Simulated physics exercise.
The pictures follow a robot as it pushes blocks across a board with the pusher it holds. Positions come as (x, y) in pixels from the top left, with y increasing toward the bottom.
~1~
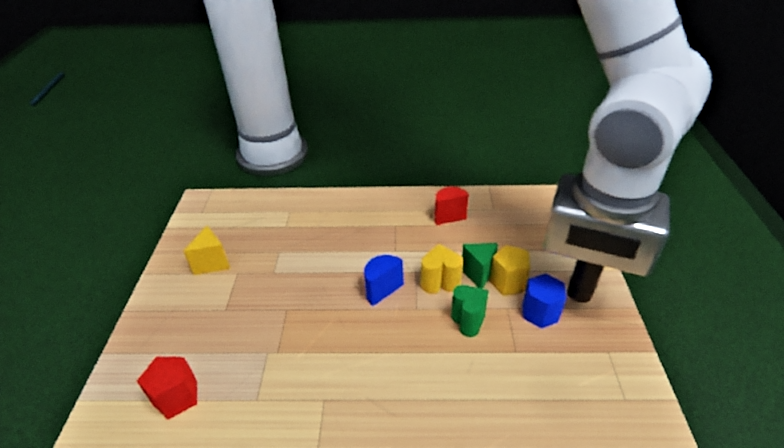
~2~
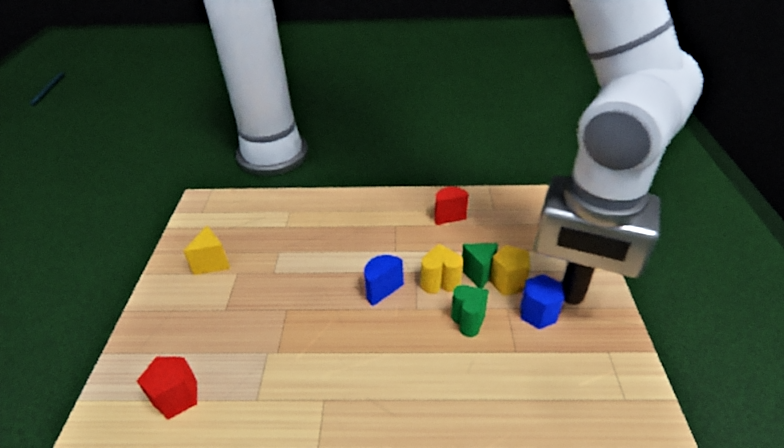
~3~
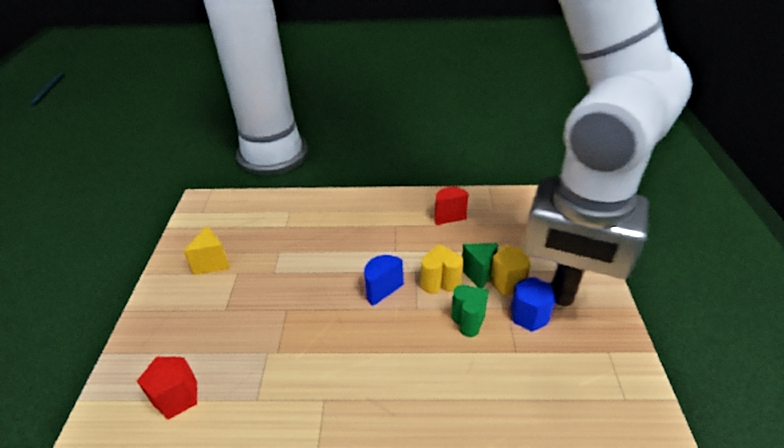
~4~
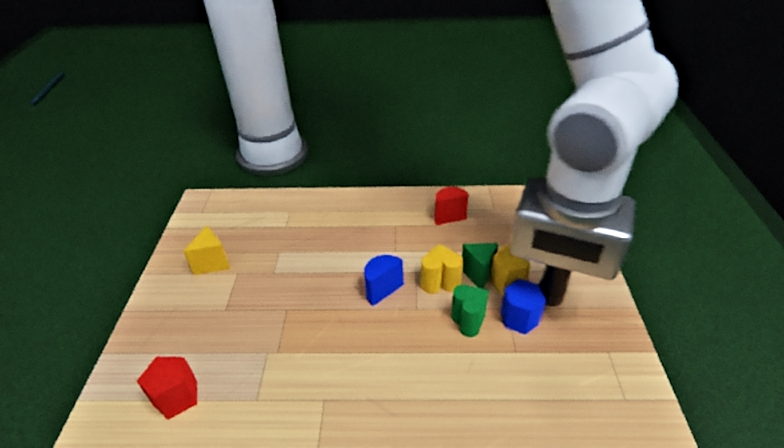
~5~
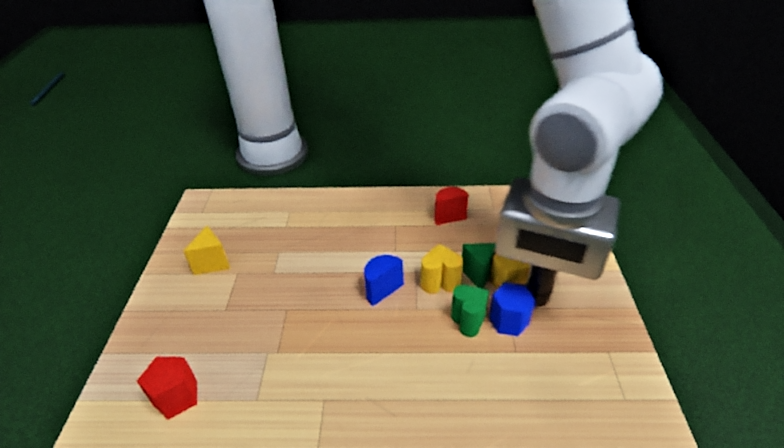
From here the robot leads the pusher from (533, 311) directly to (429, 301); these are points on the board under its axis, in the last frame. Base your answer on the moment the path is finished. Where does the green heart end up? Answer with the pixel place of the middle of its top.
In the picture, it is at (444, 303).
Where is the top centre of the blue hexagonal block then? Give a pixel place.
Around (480, 306).
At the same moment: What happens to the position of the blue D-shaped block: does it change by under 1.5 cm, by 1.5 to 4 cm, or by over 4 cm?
It moves only a bit, under 1.5 cm.
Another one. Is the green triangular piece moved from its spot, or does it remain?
It will be resting on its spot.
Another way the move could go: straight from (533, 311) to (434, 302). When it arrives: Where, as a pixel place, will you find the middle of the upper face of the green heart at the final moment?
Its top middle is near (445, 303).
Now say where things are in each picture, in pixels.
The first picture shows tip of the pusher at (579, 294), middles of tops, blue D-shaped block at (381, 265), yellow heart at (442, 258), green heart at (471, 297), green triangular piece at (482, 251), blue hexagonal block at (547, 288).
The second picture shows pusher at (571, 296), blue hexagonal block at (545, 289).
The third picture shows pusher at (562, 298), blue hexagonal block at (536, 291).
The fourth picture shows pusher at (550, 298), blue hexagonal block at (525, 294).
The fifth picture shows pusher at (537, 298), blue D-shaped block at (381, 265), yellow heart at (442, 258), green heart at (471, 297), green triangular piece at (482, 251), blue hexagonal block at (514, 296).
The first path, step by step. One third of the way, pusher at (500, 295); green heart at (455, 299), turned 15° anticlockwise; blue hexagonal block at (488, 303), turned 35° anticlockwise.
Two thirds of the way, pusher at (465, 292); green heart at (444, 303); blue hexagonal block at (480, 306), turned 60° anticlockwise.
At the end, pusher at (430, 289); blue D-shaped block unmoved; yellow heart unmoved; green heart at (444, 303); green triangular piece unmoved; blue hexagonal block at (480, 306), turned 60° anticlockwise.
